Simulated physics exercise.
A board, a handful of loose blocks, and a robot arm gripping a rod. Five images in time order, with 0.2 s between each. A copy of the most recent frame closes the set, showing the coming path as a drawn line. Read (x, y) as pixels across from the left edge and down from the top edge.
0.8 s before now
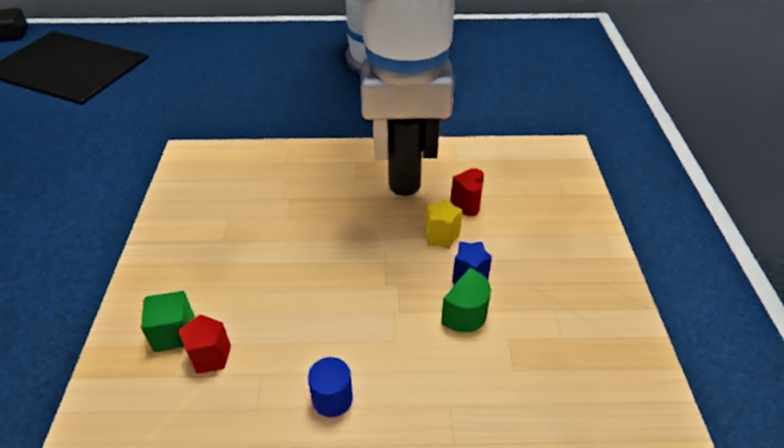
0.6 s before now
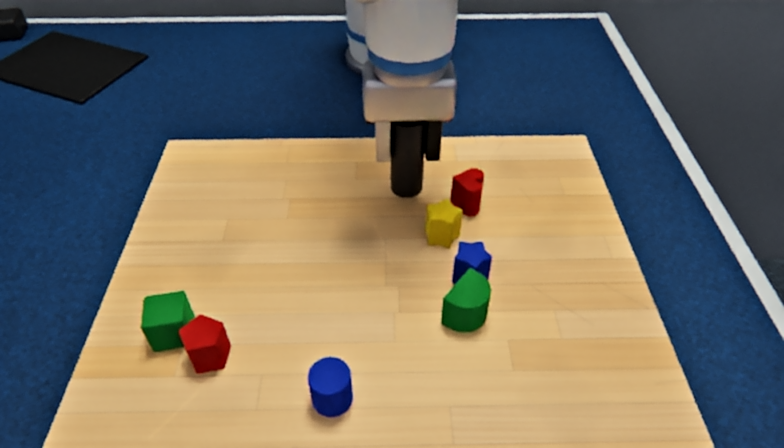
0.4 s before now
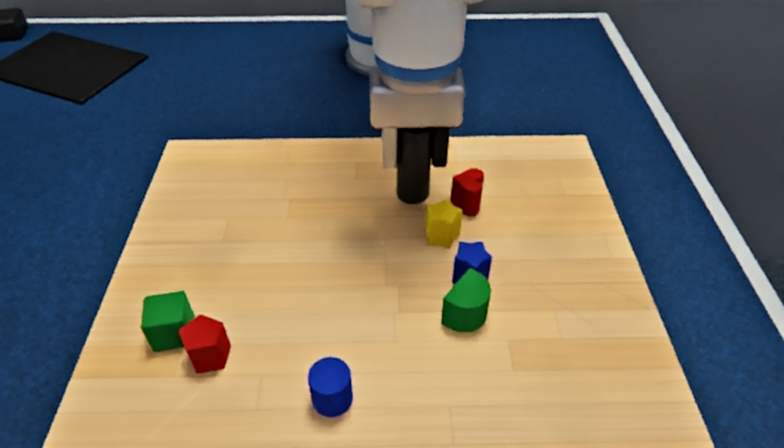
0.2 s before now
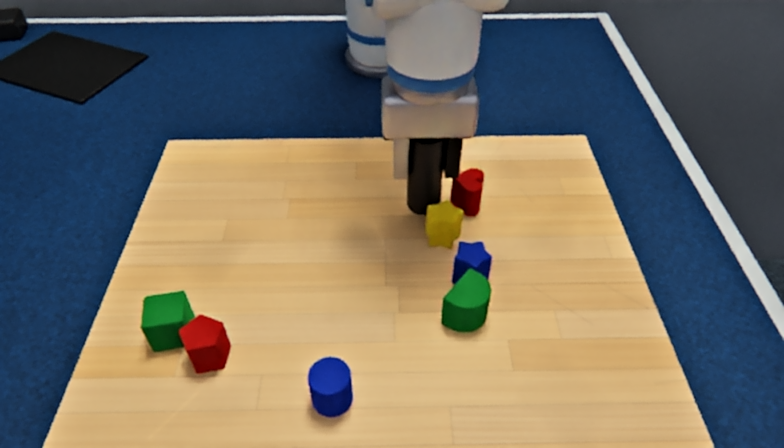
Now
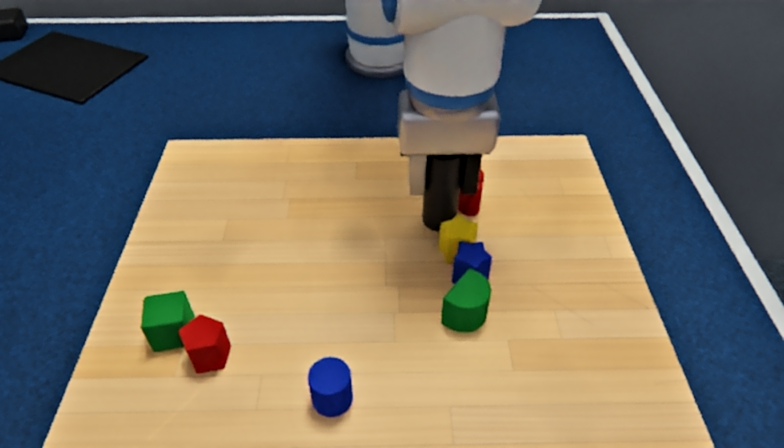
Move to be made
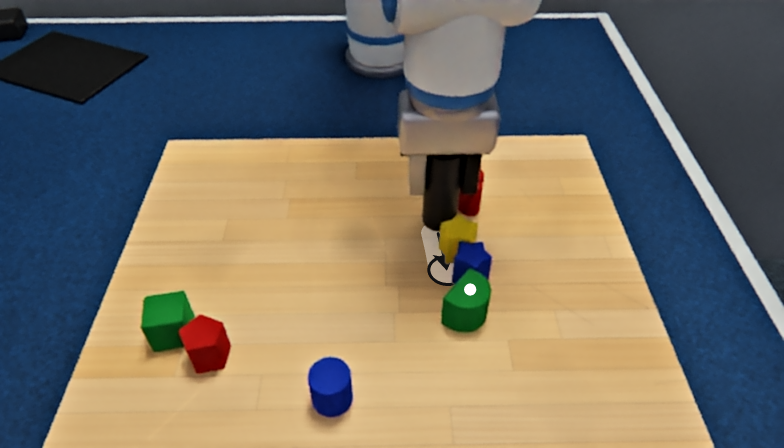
To begin with, a robot arm holds a dark rod upright near the back of a wooden board scattered with red, yellow, blue and green blocks. The rod moves slowly forward and to the right, then pushes the yellow star block a short way toward the blue star block.
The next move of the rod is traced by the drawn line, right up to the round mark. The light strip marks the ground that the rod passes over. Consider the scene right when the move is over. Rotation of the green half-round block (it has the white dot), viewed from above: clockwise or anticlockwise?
It twists with the clock when seen from above.
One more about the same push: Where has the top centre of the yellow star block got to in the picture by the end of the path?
The middle of its upper face should be somewhere near (483, 252).
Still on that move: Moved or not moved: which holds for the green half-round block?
From what I can tell, it won't keep its place.
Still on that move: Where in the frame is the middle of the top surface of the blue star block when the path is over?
The answer is (505, 274).
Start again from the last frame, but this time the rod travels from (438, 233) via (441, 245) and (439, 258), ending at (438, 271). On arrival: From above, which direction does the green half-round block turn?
The block turns clockwise.
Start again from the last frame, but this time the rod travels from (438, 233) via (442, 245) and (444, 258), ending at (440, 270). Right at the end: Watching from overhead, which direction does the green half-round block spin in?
It twists clockwise.
Path on the board, from (438, 233) directly to (447, 270); the dot is on the green half-round block.
On the path given first. Halfway along, rod (444, 238); yellow star block (472, 242), turned 15° anticlockwise; green half-round block (472, 295); blue star block (489, 265).
At the end, rod (448, 257); yellow star block (483, 252), turned 40° anticlockwise; green half-round block (475, 299), turned 25° clockwise; red heart block in place; blue star block (505, 274).
